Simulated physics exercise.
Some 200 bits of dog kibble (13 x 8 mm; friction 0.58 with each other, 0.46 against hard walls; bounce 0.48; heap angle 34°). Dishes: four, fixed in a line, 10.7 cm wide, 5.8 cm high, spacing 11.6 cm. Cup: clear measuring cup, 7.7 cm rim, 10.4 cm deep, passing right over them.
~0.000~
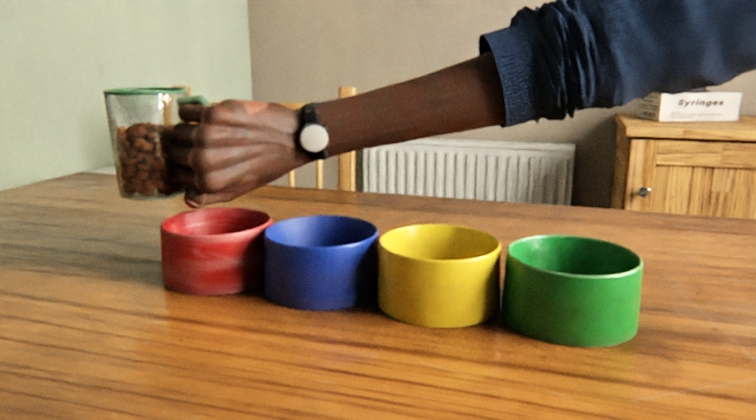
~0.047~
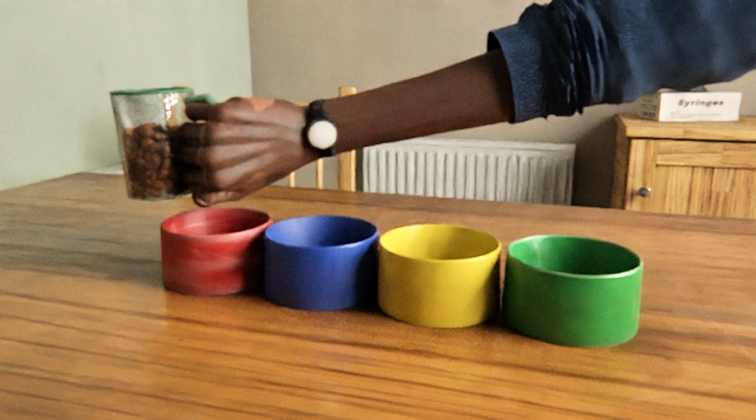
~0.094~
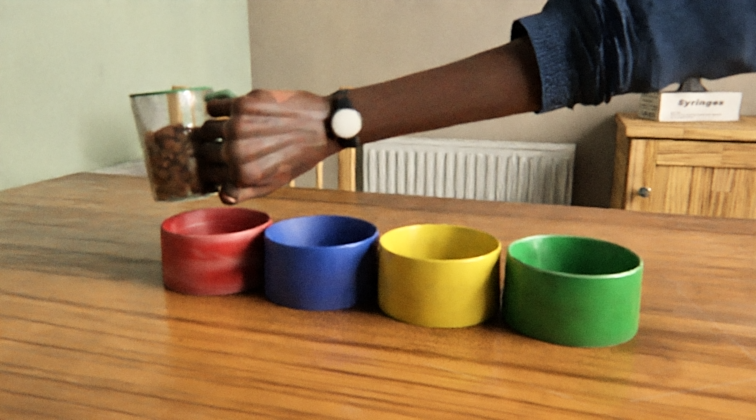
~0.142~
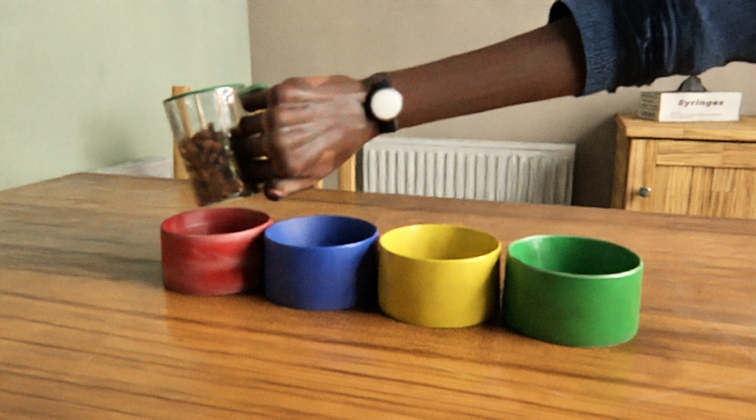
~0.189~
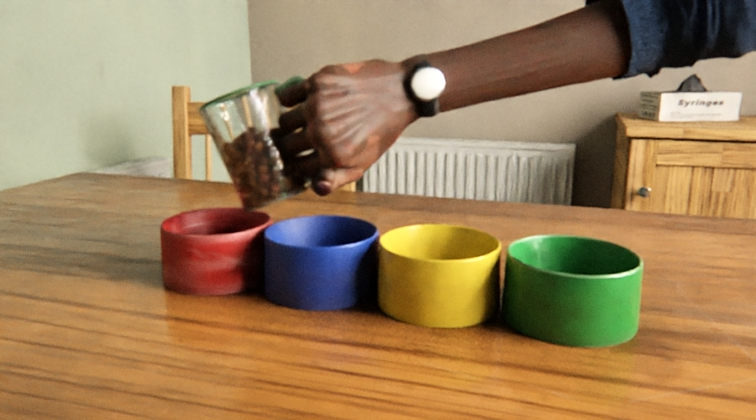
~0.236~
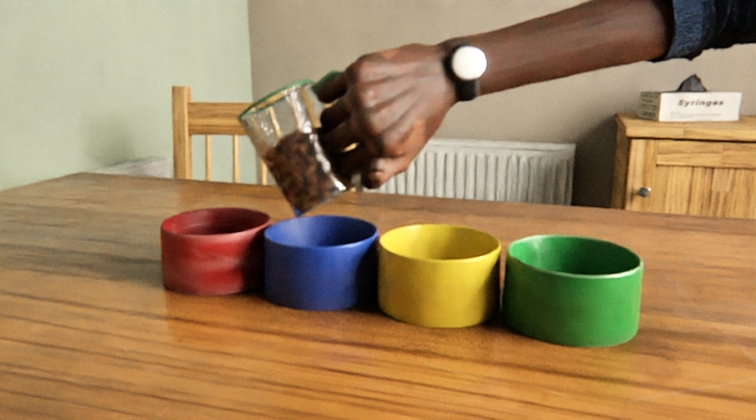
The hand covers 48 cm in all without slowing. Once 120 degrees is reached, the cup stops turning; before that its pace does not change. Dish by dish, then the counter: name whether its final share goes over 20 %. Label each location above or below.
Labels - red: Below, blue: Below, green: Above, yellow: Below, counter: Below.
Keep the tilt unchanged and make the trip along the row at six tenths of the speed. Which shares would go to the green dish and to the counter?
Then the green dish gets 90 and the counter 0.
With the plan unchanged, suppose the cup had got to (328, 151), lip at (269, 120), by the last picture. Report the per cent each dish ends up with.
Then red 0, blue 0, green 100, and yellow 0.
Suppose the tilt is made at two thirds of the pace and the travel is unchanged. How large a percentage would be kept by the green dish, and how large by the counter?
It would be green 100 and counter 0.
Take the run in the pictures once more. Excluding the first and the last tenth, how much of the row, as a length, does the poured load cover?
Length: Approx. 6 cm.
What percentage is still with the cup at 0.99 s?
It comes out close to 45 per cent.
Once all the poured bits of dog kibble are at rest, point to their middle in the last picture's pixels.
Look around (567, 294) in the last picture.
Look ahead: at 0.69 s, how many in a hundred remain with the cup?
I reckon around 100 per cent.
After 0.51 s, tilt 75 degrees; cup holds 100 %.
Then, at 0.69 s, tilt 105 degrees; cup holds 100 %.
Then, at 0.99 s, tilt 120 degrees; cup holds 45 %, green 55 %.
At rest (1.8 s), red 0 %, blue 0 %, green 100 %, yellow 0 %, counter 0 %.
